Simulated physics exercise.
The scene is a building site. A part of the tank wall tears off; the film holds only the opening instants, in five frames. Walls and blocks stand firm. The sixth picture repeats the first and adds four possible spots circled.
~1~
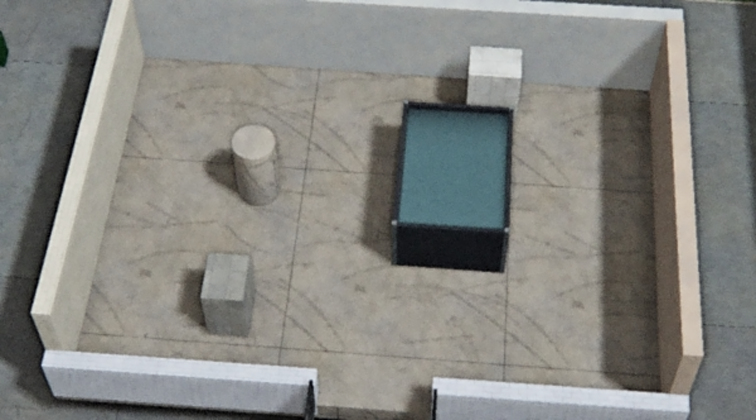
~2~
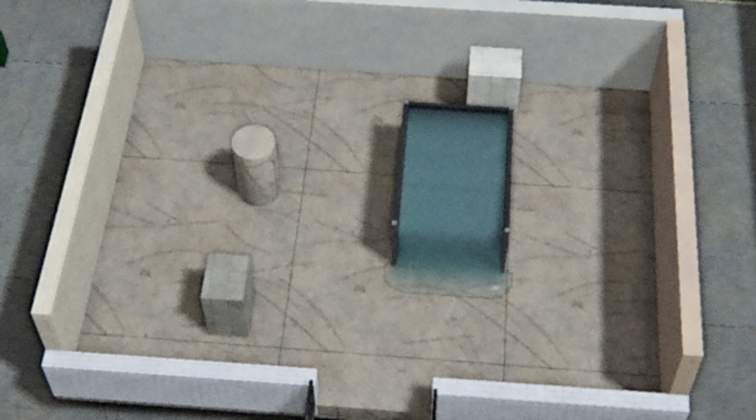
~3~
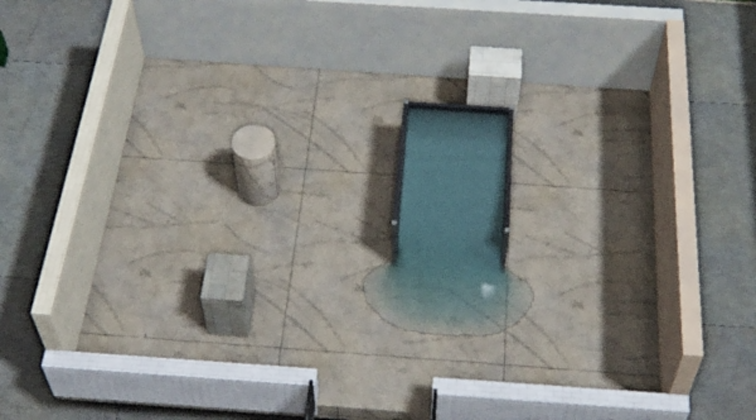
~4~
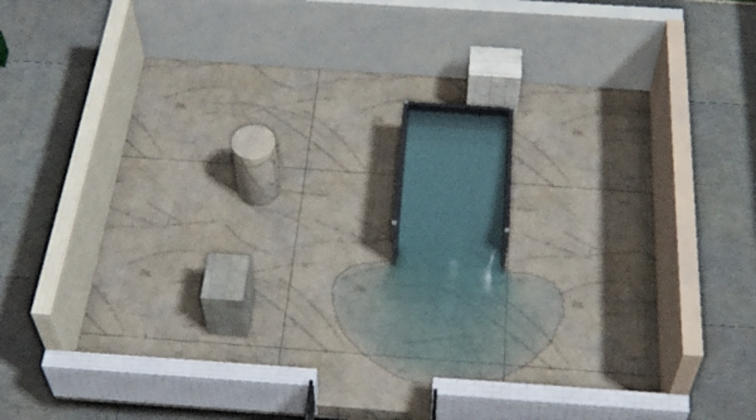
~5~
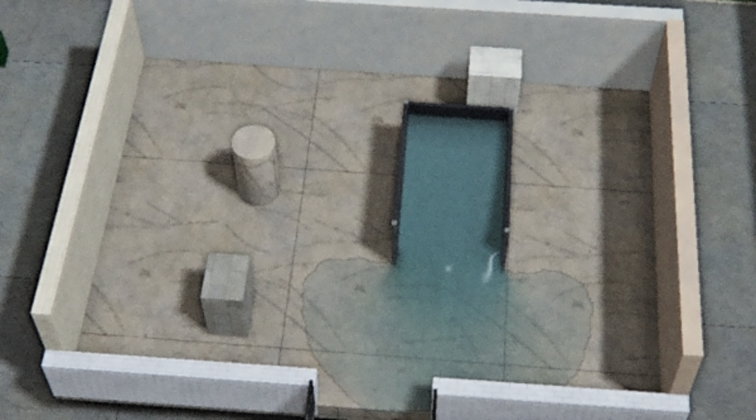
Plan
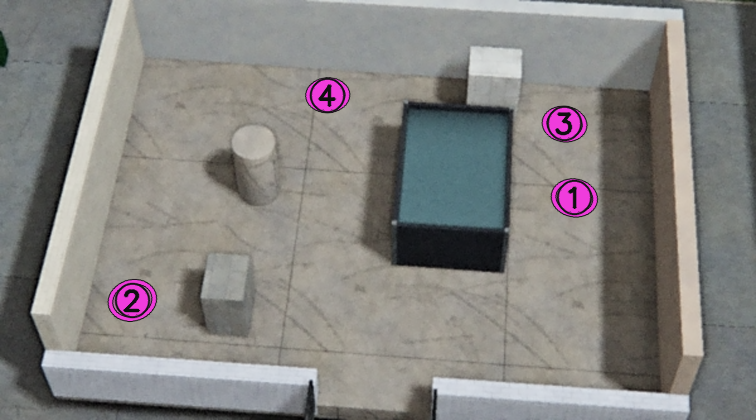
A tank of blue-green water opens at its front and floods across the floor.
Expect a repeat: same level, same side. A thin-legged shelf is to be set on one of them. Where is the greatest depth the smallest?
Place 4.
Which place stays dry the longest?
The answer is 4.
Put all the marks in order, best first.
4, 2, 1, 3.
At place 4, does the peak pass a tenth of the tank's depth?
No.
In magenta, 1 at (574, 197); 2 at (132, 300); 3 at (564, 123); 4 at (327, 95).
For place 1, the water peaks at about 14 % of the depth that stood in the tank.
For place 2, the water peaks at about 8 % of the depth that stood in the tank.
For place 3, the water peaks at about 22 % of the depth that stood in the tank.
For place 4, the water peaks at about 4 % of the depth that stood in the tank.
